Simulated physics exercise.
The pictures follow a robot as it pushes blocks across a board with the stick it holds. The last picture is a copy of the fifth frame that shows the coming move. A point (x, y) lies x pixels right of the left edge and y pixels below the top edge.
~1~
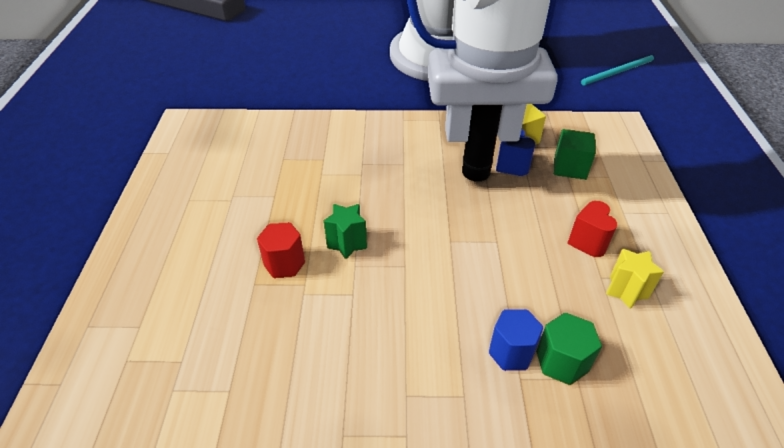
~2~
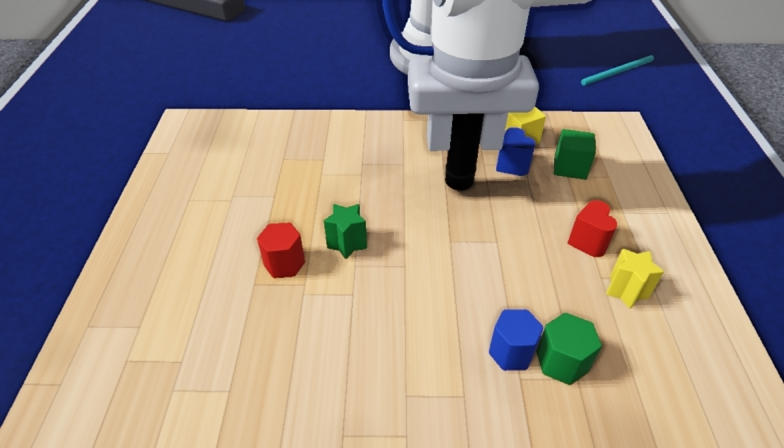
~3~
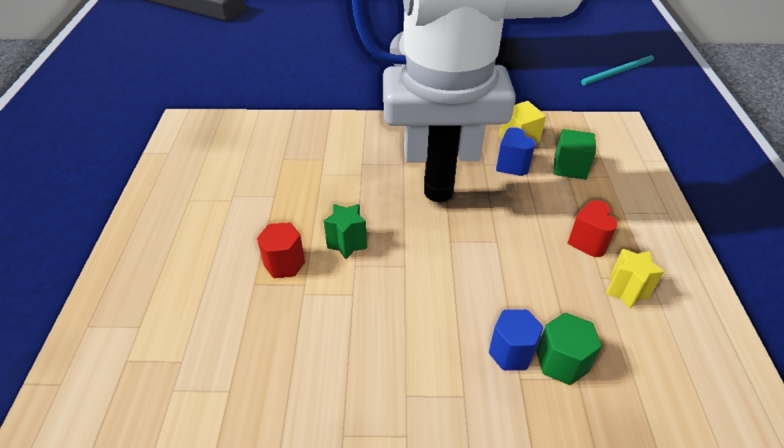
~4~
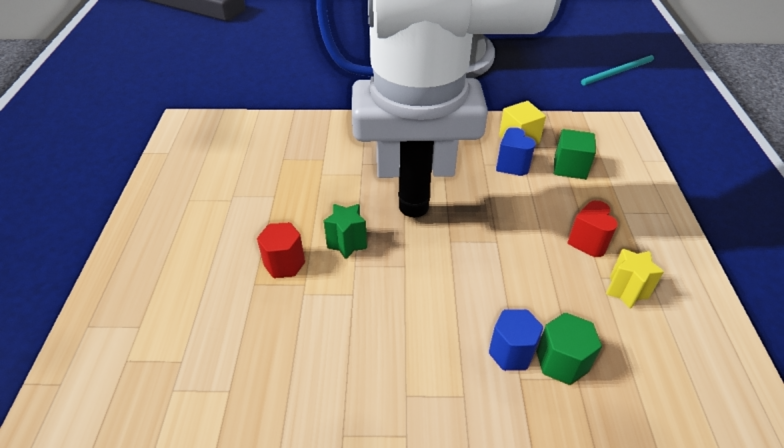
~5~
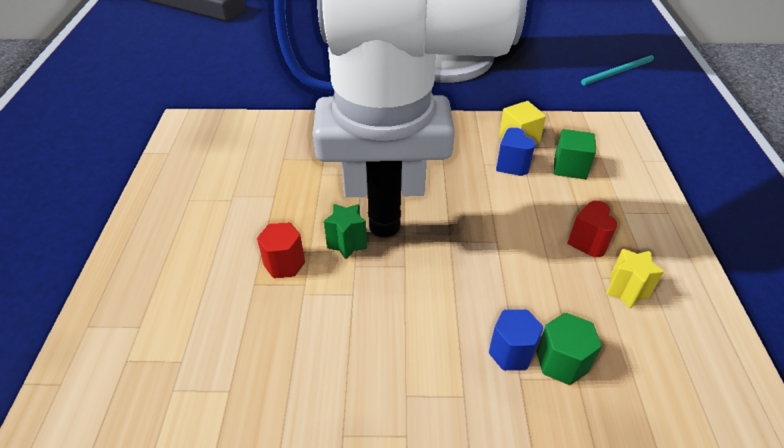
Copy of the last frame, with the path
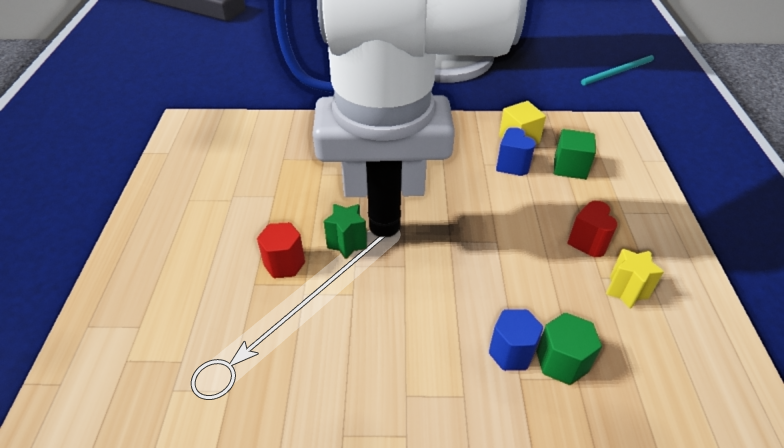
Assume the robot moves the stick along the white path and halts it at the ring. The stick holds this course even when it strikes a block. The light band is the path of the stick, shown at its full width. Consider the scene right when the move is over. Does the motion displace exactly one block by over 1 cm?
Final answer: Yes.
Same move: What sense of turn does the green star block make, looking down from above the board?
From above, it looks like the green star block goes clockwise.
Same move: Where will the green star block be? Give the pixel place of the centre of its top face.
(322, 222)
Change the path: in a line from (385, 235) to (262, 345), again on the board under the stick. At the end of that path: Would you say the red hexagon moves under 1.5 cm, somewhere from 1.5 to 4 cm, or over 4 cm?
It falls in the under 1.5 cm band.
Path on the board, in a line from (385, 235) to (213, 379).
The first path, step by step. One third of the way, stick (335, 269); green star block (322, 222), turned 70° clockwise.
Two thirds of the way, stick (277, 317); green star block (322, 222), turned 70° clockwise.
At the end, stick (210, 372); red hexagon in place; green star block (322, 222), turned 70° clockwise.
